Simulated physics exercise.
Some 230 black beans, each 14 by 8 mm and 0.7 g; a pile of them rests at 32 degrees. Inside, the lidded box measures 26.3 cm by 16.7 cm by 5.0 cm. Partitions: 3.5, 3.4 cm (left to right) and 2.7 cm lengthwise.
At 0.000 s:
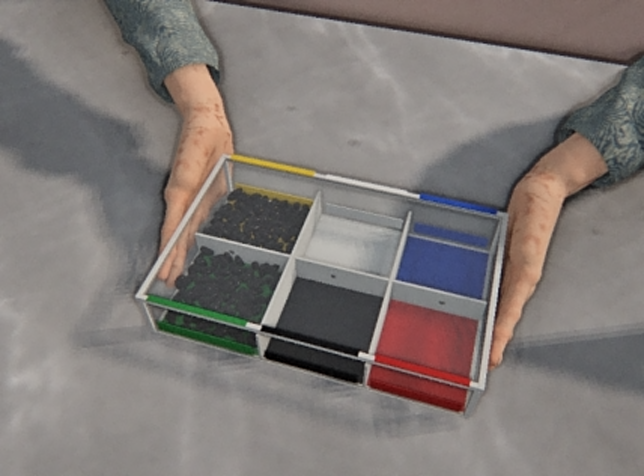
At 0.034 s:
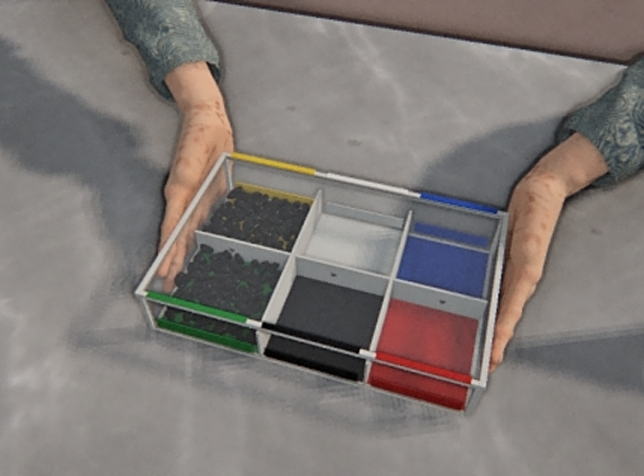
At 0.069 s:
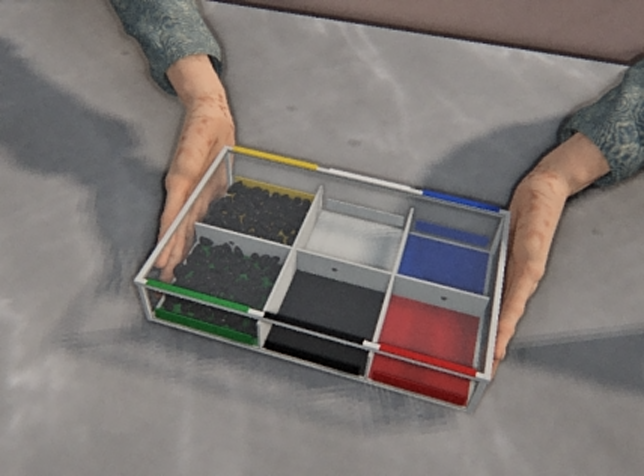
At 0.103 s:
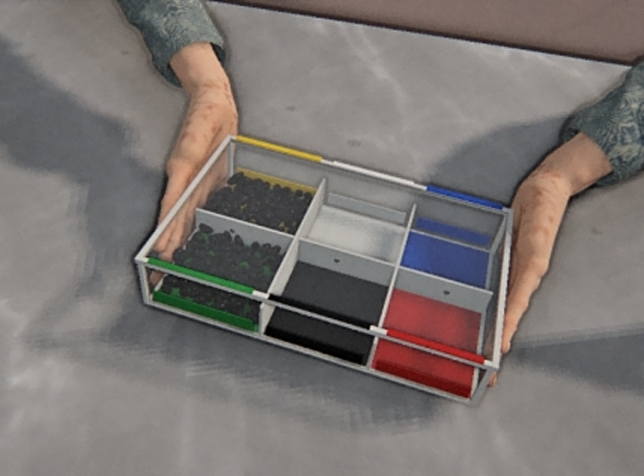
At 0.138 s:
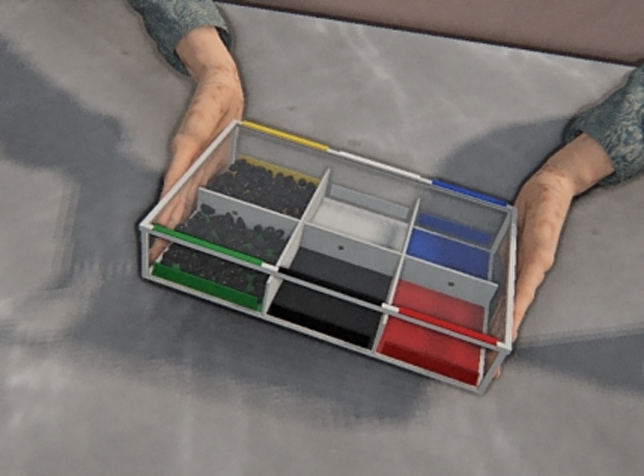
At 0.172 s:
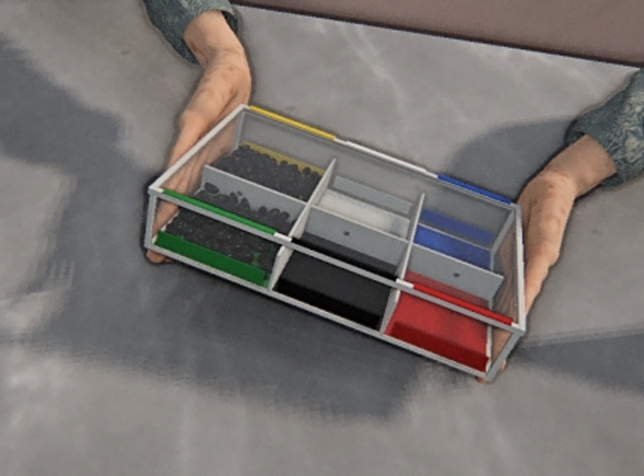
Over a grey, shadowed surface, two hands held a clear lidded box with six colour-marked compartments and smoothly tilted it backward, its front edge rising, while the black beans stayed in the two left compartments.
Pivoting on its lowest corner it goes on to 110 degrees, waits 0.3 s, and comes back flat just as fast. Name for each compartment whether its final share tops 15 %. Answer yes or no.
Red: No, blue: No, green: No, yellow: Yes, white: No, black: No.
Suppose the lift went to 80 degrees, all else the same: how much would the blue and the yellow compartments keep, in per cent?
In that case blue 5; yellow 75.
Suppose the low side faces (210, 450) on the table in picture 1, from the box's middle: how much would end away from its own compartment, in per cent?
Some 50 per cent.
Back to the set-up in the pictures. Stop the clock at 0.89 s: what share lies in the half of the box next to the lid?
Roughly 70 per cent.
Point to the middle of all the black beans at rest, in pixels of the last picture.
At about (283, 224).
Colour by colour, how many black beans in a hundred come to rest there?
Red 0, blue 10, green 10, yellow 80, white 5, black 0.
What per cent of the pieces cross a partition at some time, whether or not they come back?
Roughly 40 per cent.
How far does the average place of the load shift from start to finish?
Some 5.0 cm.
Then, at 0.89 s, tilt 110 degrees; blue 5 %, green 15 %, yellow 75 %, white 5 %.
Then, at 1.37 s, tilt 60 degrees; blue 5 %, green 10 %, yellow 75 %, white 5 %.
After 1.92 s, tilt 0 degrees; blue 5 %, green 10 %, yellow 80 %, white 5 %.
At rest (2.4 s), red 0 %, blue 10 %, green 10 %, yellow 80 %, white 5 %, black 0 %.
